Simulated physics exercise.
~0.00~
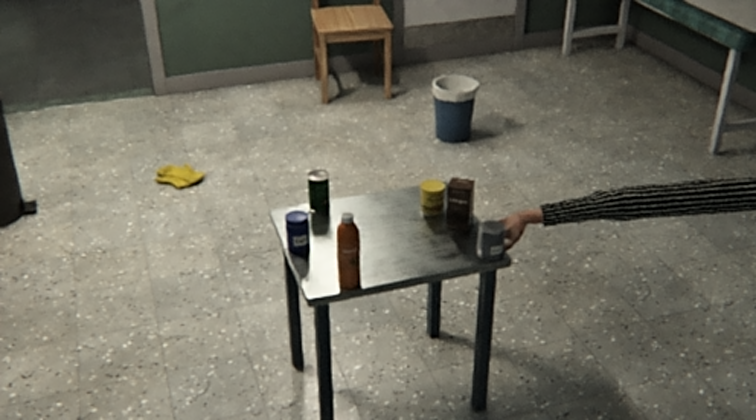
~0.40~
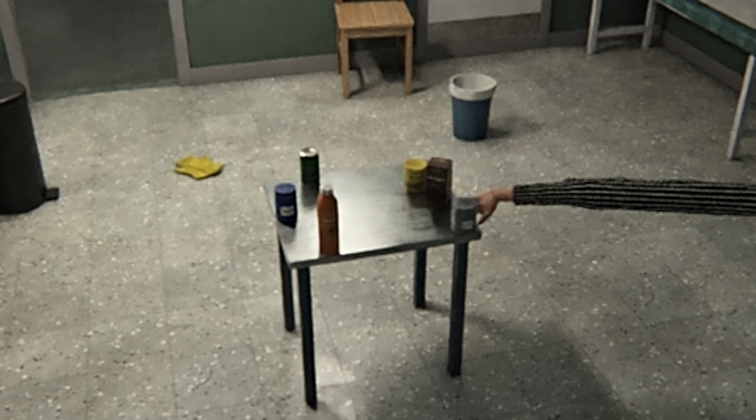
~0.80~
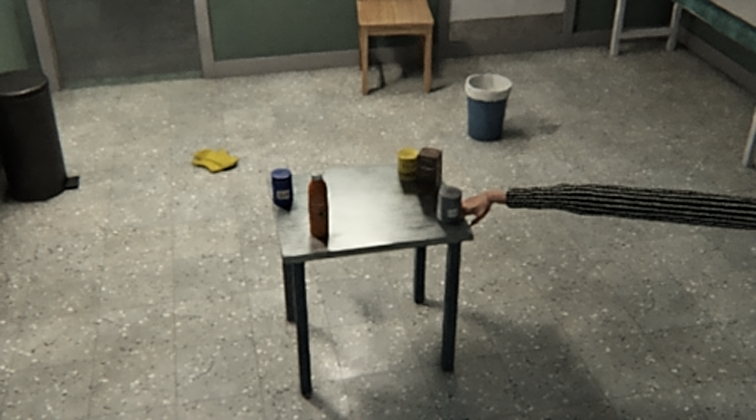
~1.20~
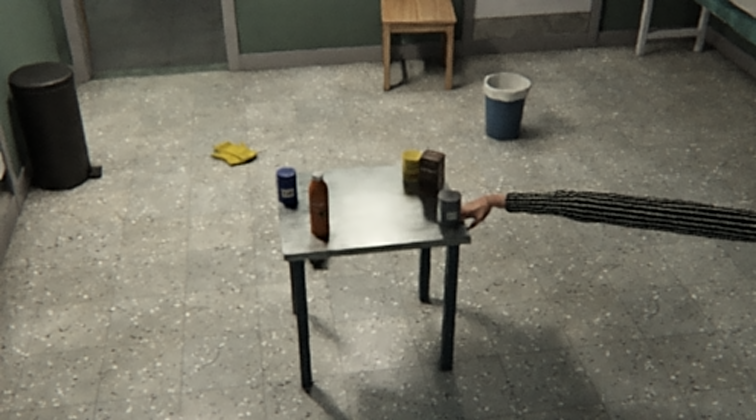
In this clip, a hand in a striped sleeve stays at the right edge of a small metal table as it shifts away from the viewer, and the green tin drops off the far side, ending on the floor while the bottle, jars, carton and yellow tin remain on top.
